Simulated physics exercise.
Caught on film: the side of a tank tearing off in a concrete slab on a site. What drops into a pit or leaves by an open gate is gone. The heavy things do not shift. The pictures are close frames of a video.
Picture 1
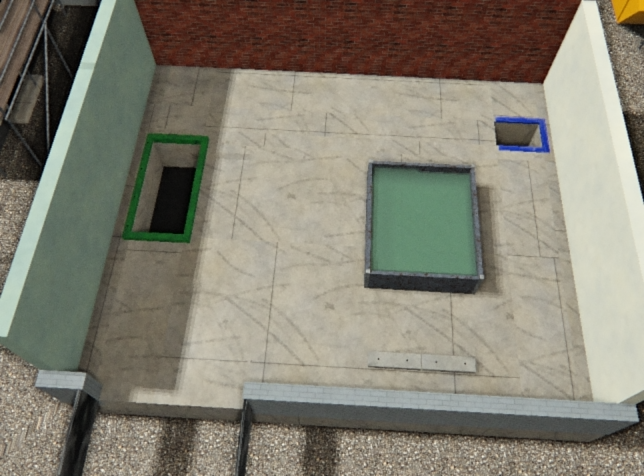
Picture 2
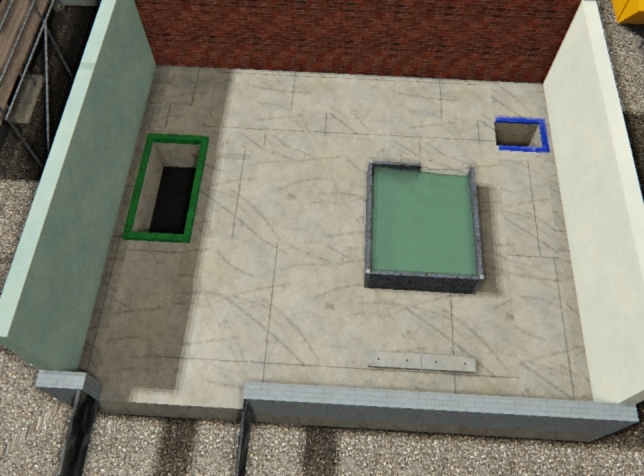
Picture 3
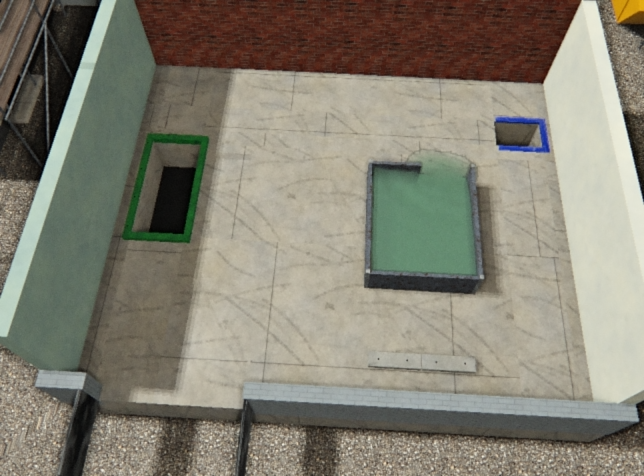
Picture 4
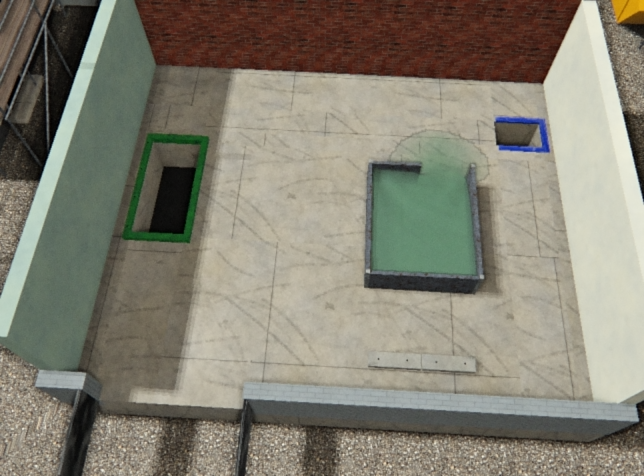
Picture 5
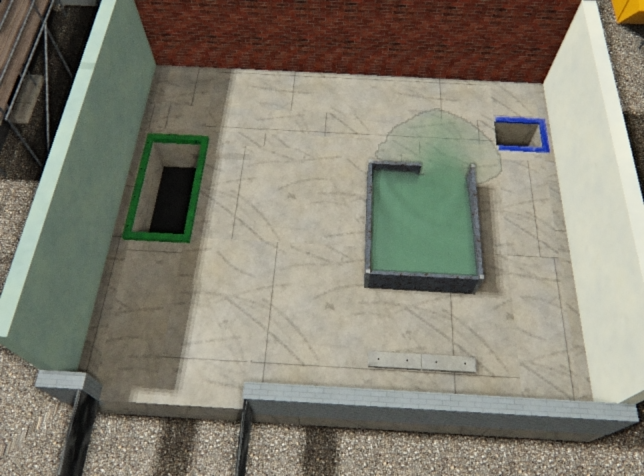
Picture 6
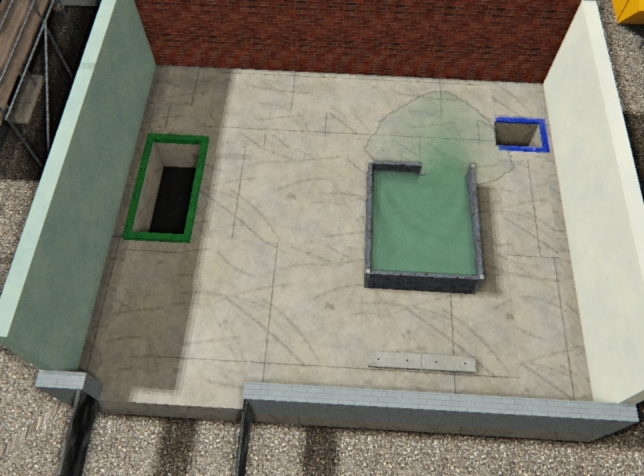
To begin with, a dark-walled tank of still green water sits on a walled concrete slab between a green-edged pit and a smaller blue-edged one. Part of its far side gives way, leaving a gap. Water pours out there, spreading in a widening, thin sheet across the slab toward the brick wall.
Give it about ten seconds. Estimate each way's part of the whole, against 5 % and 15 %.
In the end: The gate takes not even 5 %; the blue pit takes above 15 %; the green pit takes not even 5 %.
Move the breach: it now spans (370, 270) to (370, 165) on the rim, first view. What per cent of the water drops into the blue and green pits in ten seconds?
Roughly, in per cent: Blue 2, green 12.
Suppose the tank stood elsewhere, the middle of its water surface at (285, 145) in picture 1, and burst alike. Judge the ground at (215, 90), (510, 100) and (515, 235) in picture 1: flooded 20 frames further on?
In turn: Flooded, flooded, no water.
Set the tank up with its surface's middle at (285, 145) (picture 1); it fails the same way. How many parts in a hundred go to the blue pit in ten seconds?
Per cent: Blue 25.
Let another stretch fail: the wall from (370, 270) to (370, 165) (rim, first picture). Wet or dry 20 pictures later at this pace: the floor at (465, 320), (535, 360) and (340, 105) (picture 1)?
As listed: Clear, clear, no water.
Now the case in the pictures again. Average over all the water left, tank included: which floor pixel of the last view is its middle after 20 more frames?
At about (425, 167).
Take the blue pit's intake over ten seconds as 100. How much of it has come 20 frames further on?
Roughly 30 per cent.
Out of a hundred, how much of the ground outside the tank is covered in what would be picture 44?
Close to 40 %.
A moment on, water covers 15 % of the floor; the gate 0 %, the blue pit 1 %, the green pit 0 %.
Next, water covers 15 % of the floor; the gate 0 %, the blue pit 4 %, the green pit 0 %.
Then, water covers 25 % of the floor; the gate 0 %, the blue pit 11 %, the green pit 0 %.
Later, water covers 40 % of the floor; the gate 0 %, the blue pit 24 %, the green pit 0 %.
In the end, water covers 50 % of the floor; the gate 0 %, the blue pit 37 %, the green pit 0 %.
